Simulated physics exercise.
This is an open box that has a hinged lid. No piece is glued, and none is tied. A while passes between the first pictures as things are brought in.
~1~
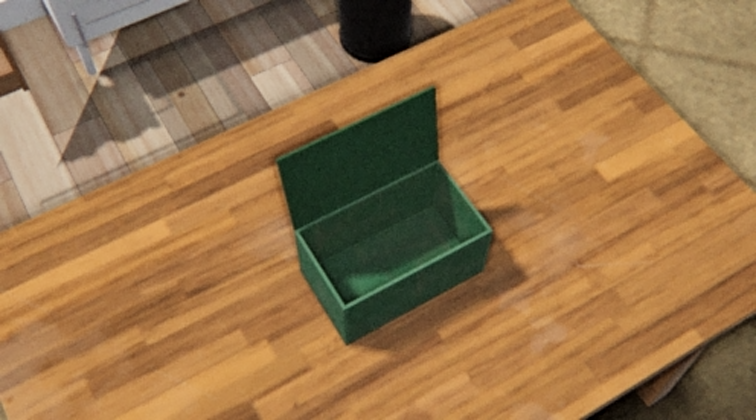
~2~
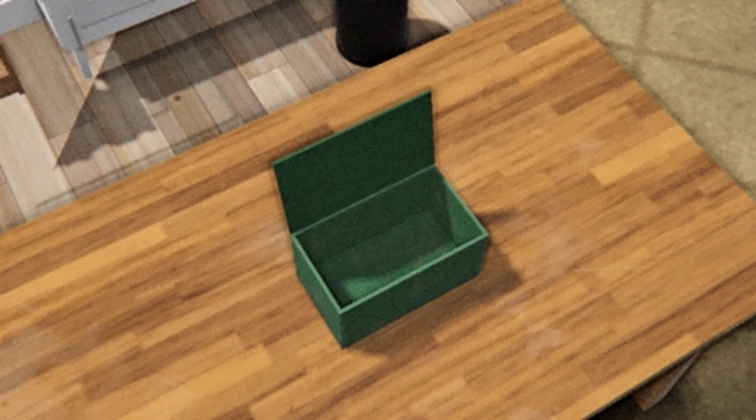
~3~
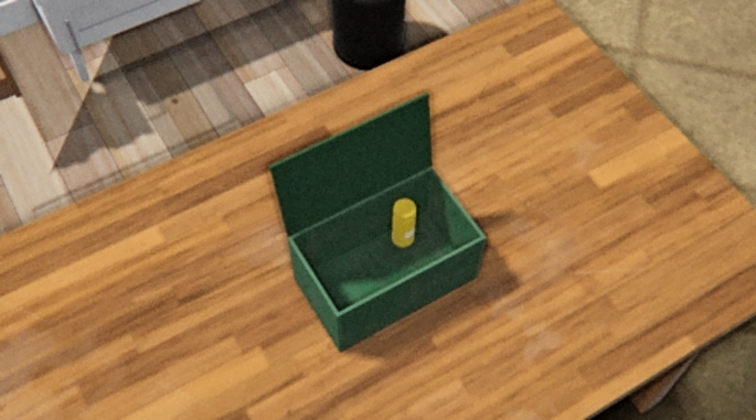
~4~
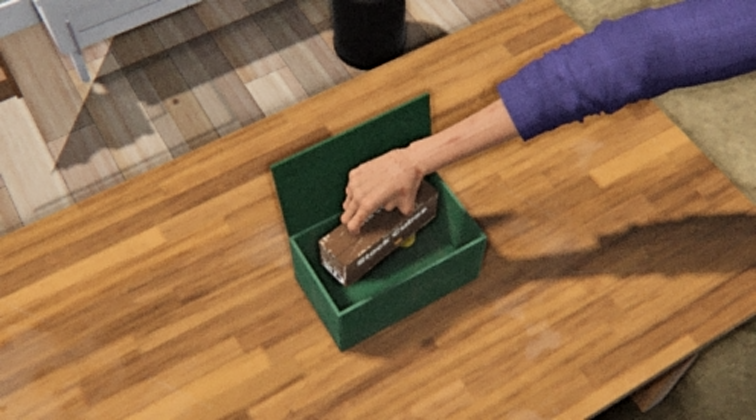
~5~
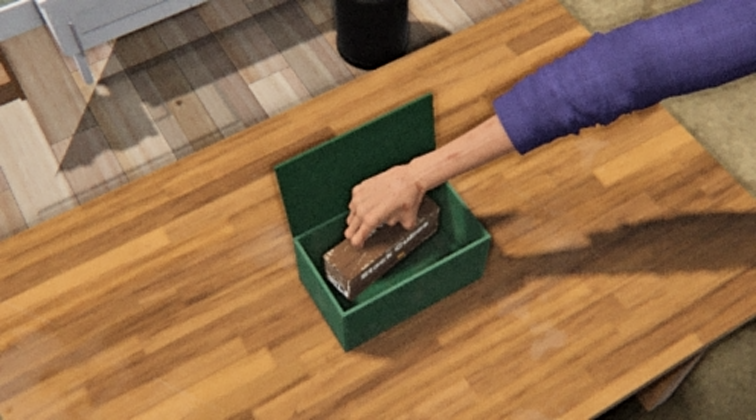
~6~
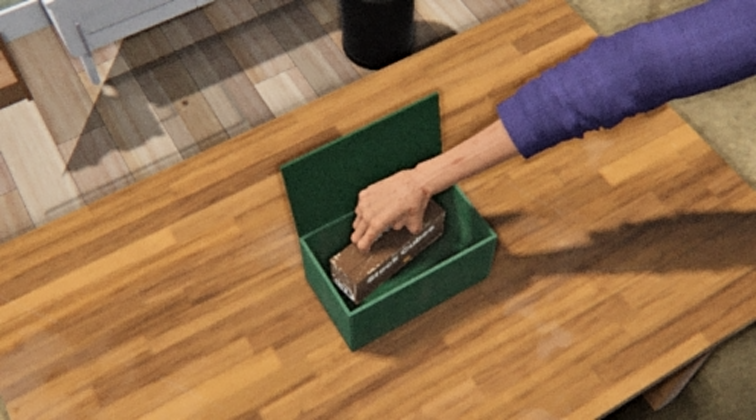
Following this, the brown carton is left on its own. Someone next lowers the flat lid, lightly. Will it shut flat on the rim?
Yes, I expect the box to be lidded.
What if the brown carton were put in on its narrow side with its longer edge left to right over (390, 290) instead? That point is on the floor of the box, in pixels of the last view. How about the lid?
Then the lid comes down fully.
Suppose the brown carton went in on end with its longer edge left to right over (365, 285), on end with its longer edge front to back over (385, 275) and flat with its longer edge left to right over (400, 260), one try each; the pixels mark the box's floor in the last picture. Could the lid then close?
With the first placement the lid remains open; with the second, it remains open; with the third, it ends up closed.
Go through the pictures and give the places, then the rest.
In the first frame, the last thing is not in view yet.
In the second frame, the last thing is not in view yet.
In the third frame, the last thing is not in view yet; yellow shaker (404, 223).
The fourth frame shows still above its spot; brown carton (380, 228).
The fifth frame shows still above its spot; brown carton (383, 242).
The sixth frame shows put in, still held; brown carton (389, 246).
Then, 0.90 s after the last picture, lid starting down; brown carton on its side near (413, 280).
Then, 1.80 s after the last picture, lid 45° above the rim; brown carton on its side near (413, 280).
At rest, lid shut; tipped over in the box, brown carton; yellow shaker in place. Seen from the same camera at the end, brown carton near (413, 280).
